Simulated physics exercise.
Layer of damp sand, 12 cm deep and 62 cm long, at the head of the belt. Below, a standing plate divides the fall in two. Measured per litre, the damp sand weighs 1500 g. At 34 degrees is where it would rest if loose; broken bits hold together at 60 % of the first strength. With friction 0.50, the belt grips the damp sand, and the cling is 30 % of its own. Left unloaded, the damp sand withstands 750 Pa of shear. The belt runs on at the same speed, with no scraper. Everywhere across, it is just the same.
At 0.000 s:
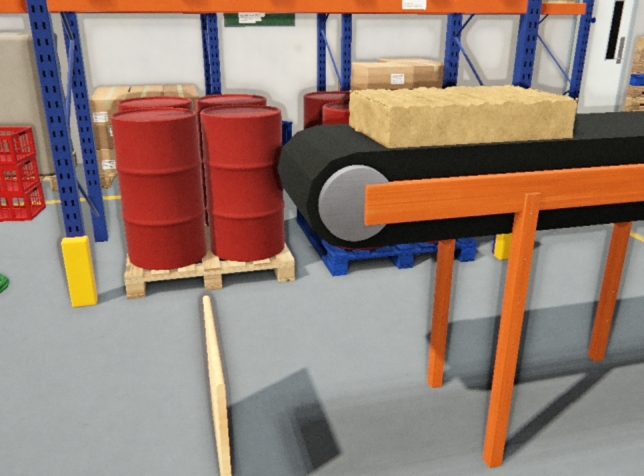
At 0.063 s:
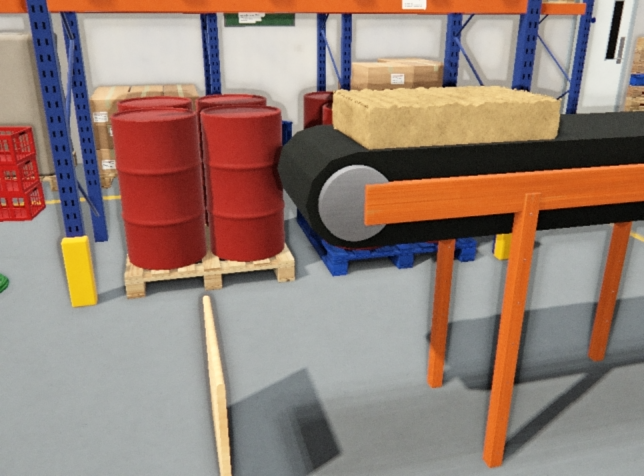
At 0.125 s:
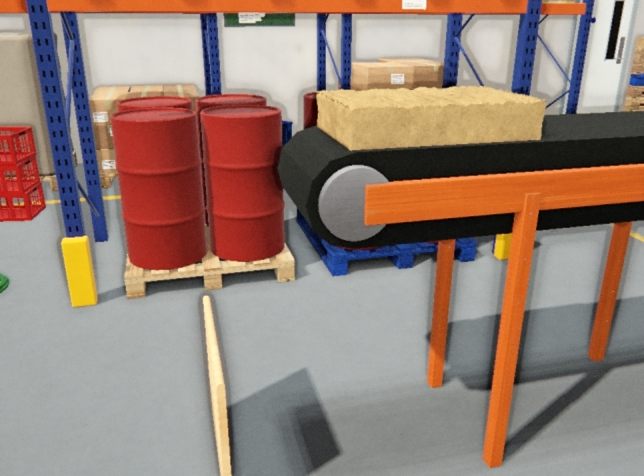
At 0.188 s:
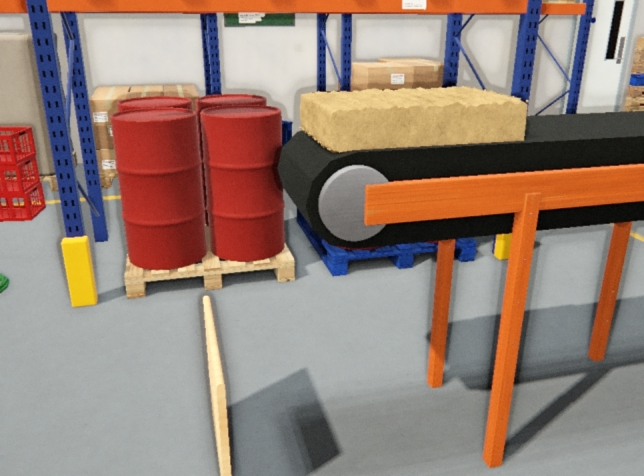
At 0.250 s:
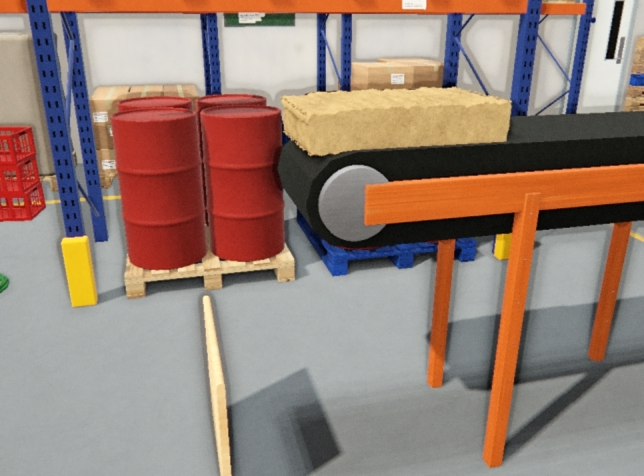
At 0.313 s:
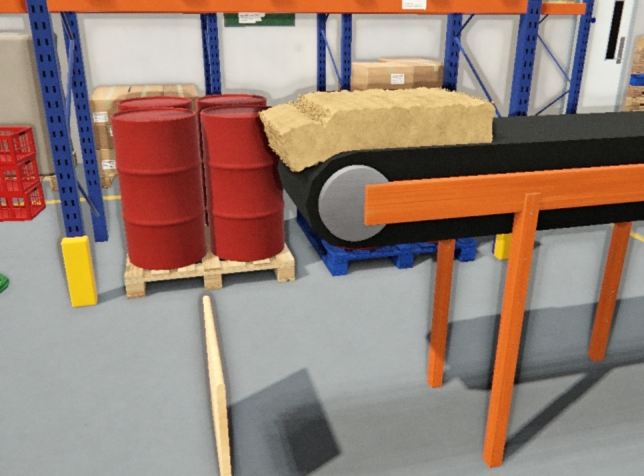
The clip shows a thick layer of damp sand moving left along a black conveyor belt beside red drums in a warehouse, until its front edge passes over the end roller, bends downward and begins to crack.
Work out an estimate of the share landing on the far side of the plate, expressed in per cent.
The estimate comes to about 74 %.
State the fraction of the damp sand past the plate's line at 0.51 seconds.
Some 0 in a hundred.
After 0.51 s, 0 % is beyond the plate's line.
After 0.74 s, 26 % is beyond the plate's line.
After 0.97 s, 49 % is beyond the plate's line.
After 1.20 s, 74 % is beyond the plate's line.
After 2.42 s, 74 % is beyond the plate's line.
